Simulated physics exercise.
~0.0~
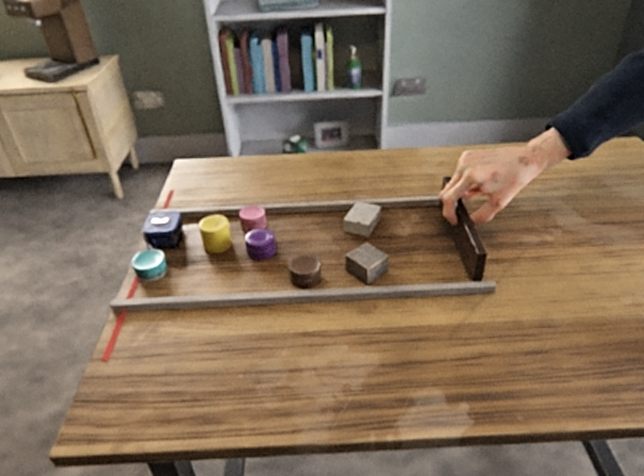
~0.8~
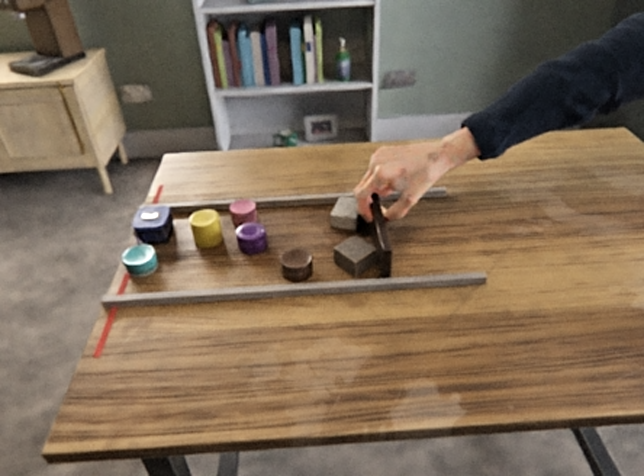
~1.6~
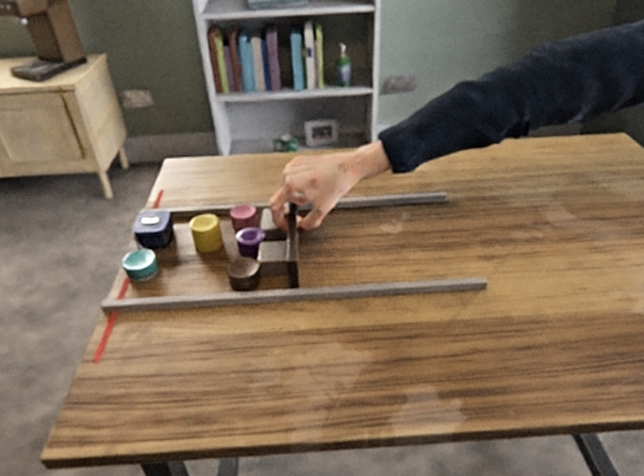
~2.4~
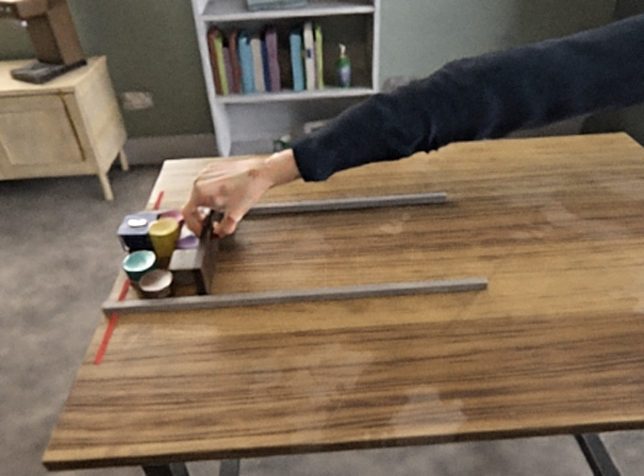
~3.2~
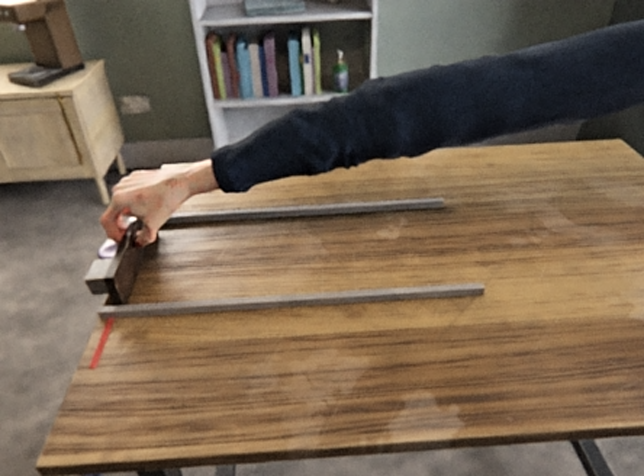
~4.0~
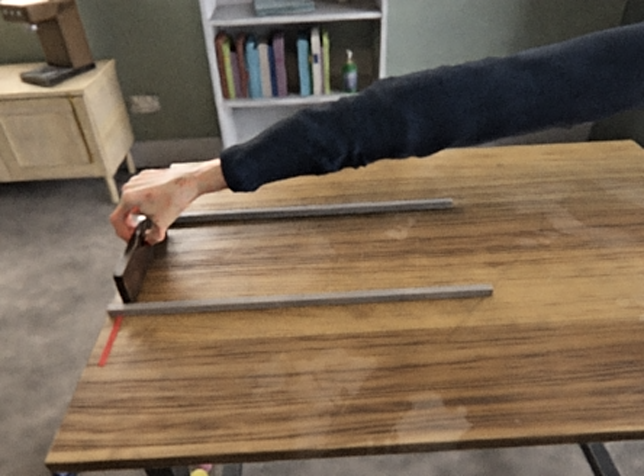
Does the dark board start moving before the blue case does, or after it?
The dark board starts moving before the blue case. The case stays still near the left edge until the board has pushed the other things up close to it.
